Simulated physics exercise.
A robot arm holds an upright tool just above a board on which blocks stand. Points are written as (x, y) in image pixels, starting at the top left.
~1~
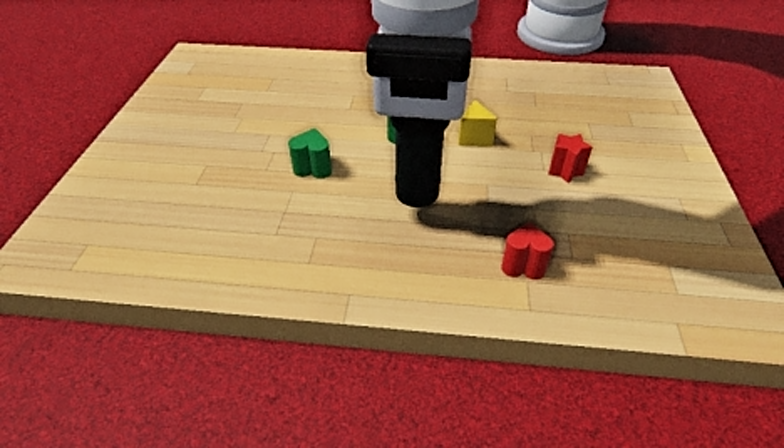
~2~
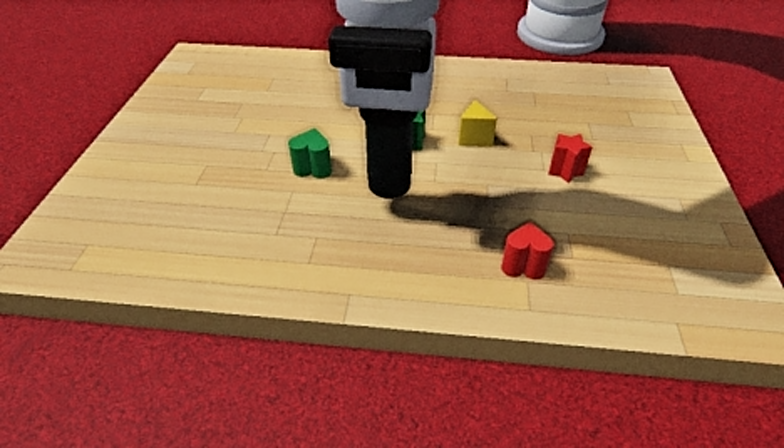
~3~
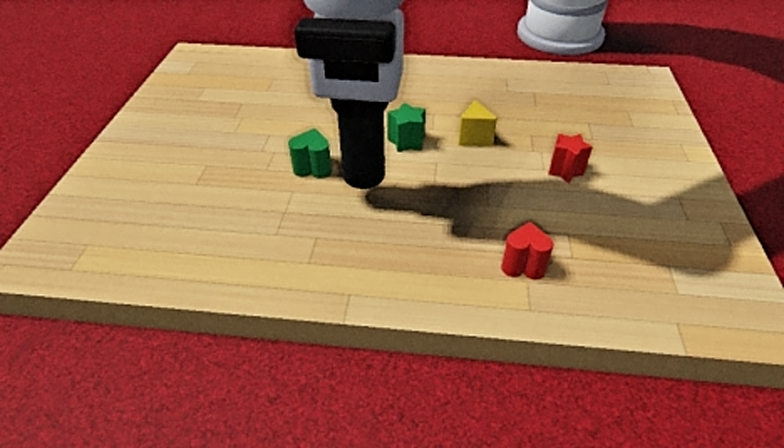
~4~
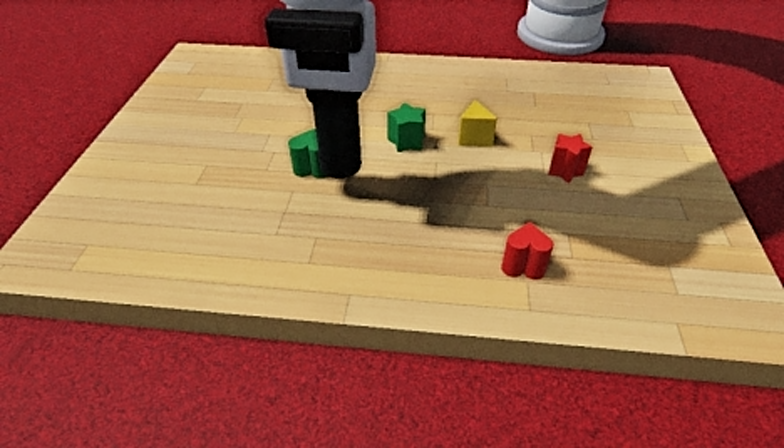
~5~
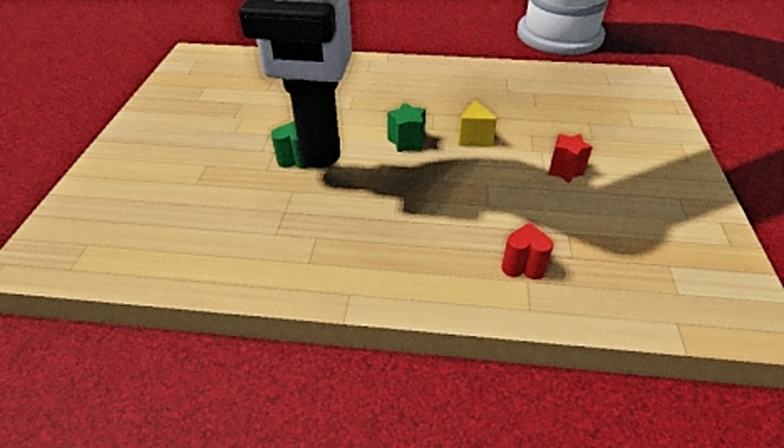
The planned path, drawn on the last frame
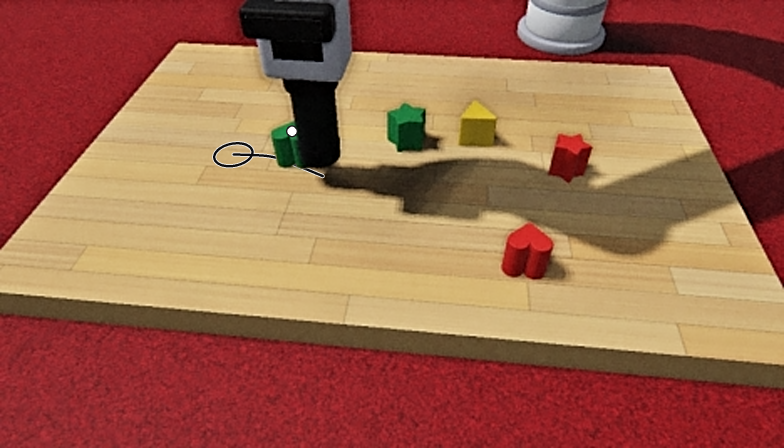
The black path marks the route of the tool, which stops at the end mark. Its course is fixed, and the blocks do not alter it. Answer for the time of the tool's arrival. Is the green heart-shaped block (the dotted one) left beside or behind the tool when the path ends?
Yes, that is what happens.
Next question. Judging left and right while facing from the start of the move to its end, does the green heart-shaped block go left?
I expect not.
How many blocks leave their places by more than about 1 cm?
The number of blocks that move over 1 cm is one.
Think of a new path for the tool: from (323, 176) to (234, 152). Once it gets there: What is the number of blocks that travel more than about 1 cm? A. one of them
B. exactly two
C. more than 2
Option A.
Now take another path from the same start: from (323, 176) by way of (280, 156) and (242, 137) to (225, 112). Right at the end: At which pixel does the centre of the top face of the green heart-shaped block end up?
The spot you're after is about (221, 69) in the image.
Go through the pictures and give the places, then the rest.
The first picture shows lower end of the tool at (417, 194), tops of blocks, green heart-shaped block at (309, 140).
The second picture shows tool at (390, 186), blocks as before.
The third picture shows tool at (364, 177), blocks as before.
The fourth picture shows tool at (341, 167), blocks as before.
The fifth picture shows tool at (321, 157), green heart-shaped block at (292, 131).
The drawn path runs from (323, 176) via (282, 159), ending at (233, 154); the dot is on the green heart-shaped block.
On the path given first. One third of the way, tool at (291, 145); green heart-shaped block at (267, 119).
Two thirds of the way, tool at (261, 136); green heart-shaped block at (248, 108), turned 40° clockwise.
At the end, tool at (228, 135); green heart-shaped block at (237, 105), turned 100° clockwise.
